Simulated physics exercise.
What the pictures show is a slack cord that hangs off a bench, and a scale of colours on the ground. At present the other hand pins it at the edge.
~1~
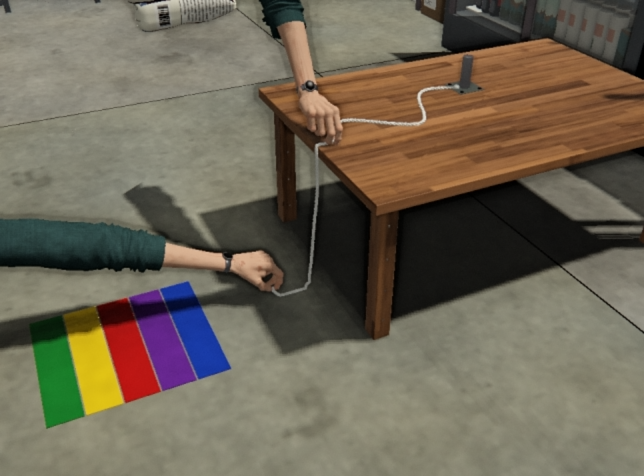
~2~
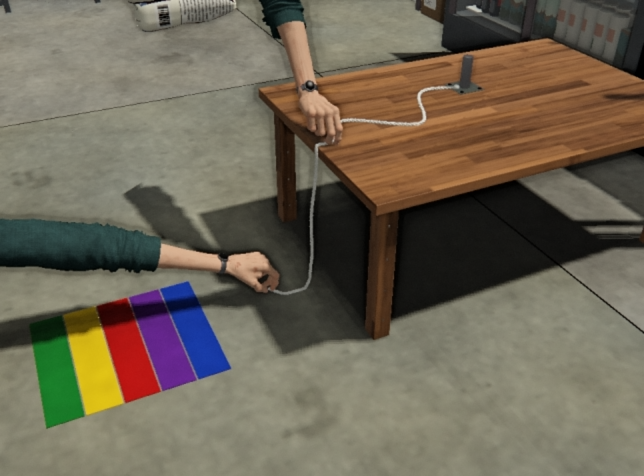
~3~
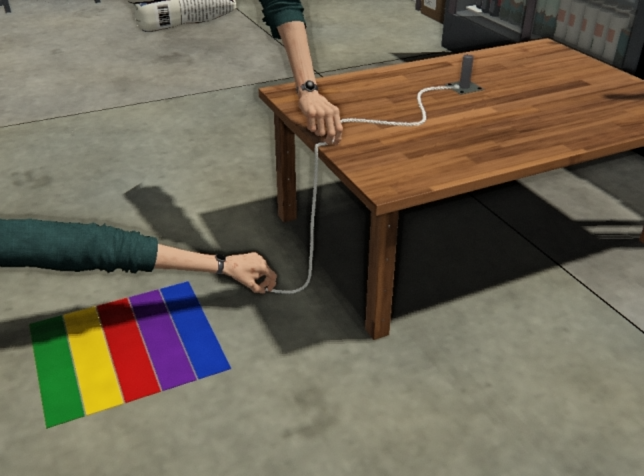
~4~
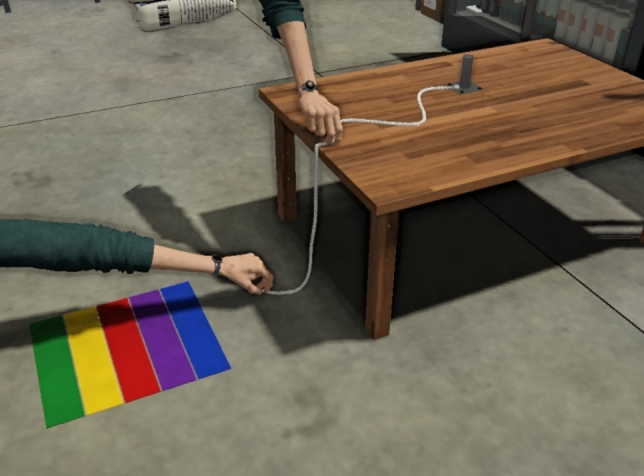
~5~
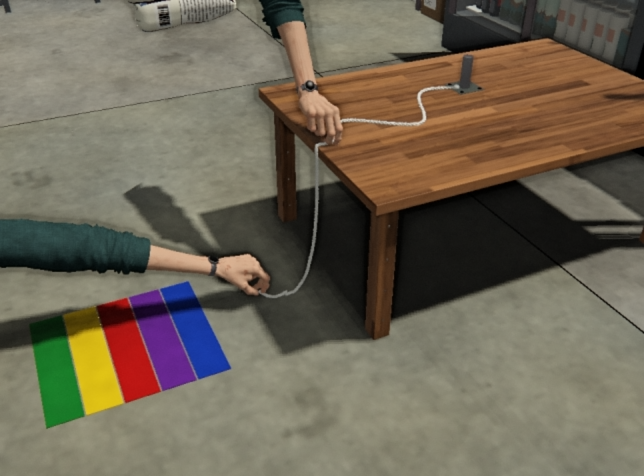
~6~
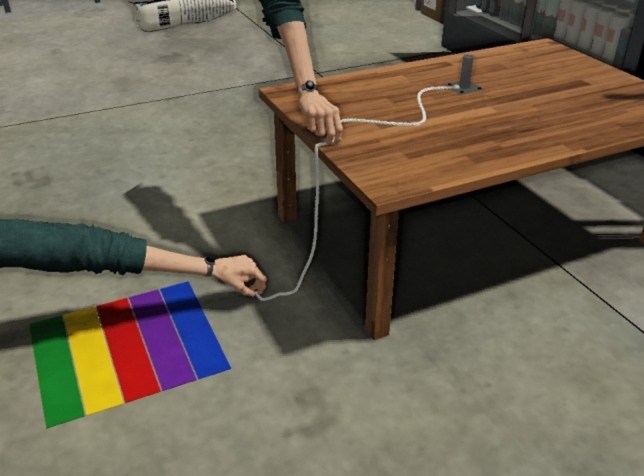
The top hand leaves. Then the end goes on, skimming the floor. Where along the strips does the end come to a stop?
Above the yellow strip.
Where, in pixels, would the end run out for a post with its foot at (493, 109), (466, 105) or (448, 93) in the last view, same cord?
Per try, approx.: (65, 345); (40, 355); (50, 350).
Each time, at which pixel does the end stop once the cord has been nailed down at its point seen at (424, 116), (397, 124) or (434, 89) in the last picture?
(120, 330), (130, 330) and (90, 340).
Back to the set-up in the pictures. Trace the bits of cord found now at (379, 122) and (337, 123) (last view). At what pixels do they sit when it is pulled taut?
Near (342, 130) and (306, 148).
Early on, end near (138, 326); over red.
Midway, end near (103, 336); over yellow.
At the end of the slack, end near (82, 342); over yellow. The yellow one.
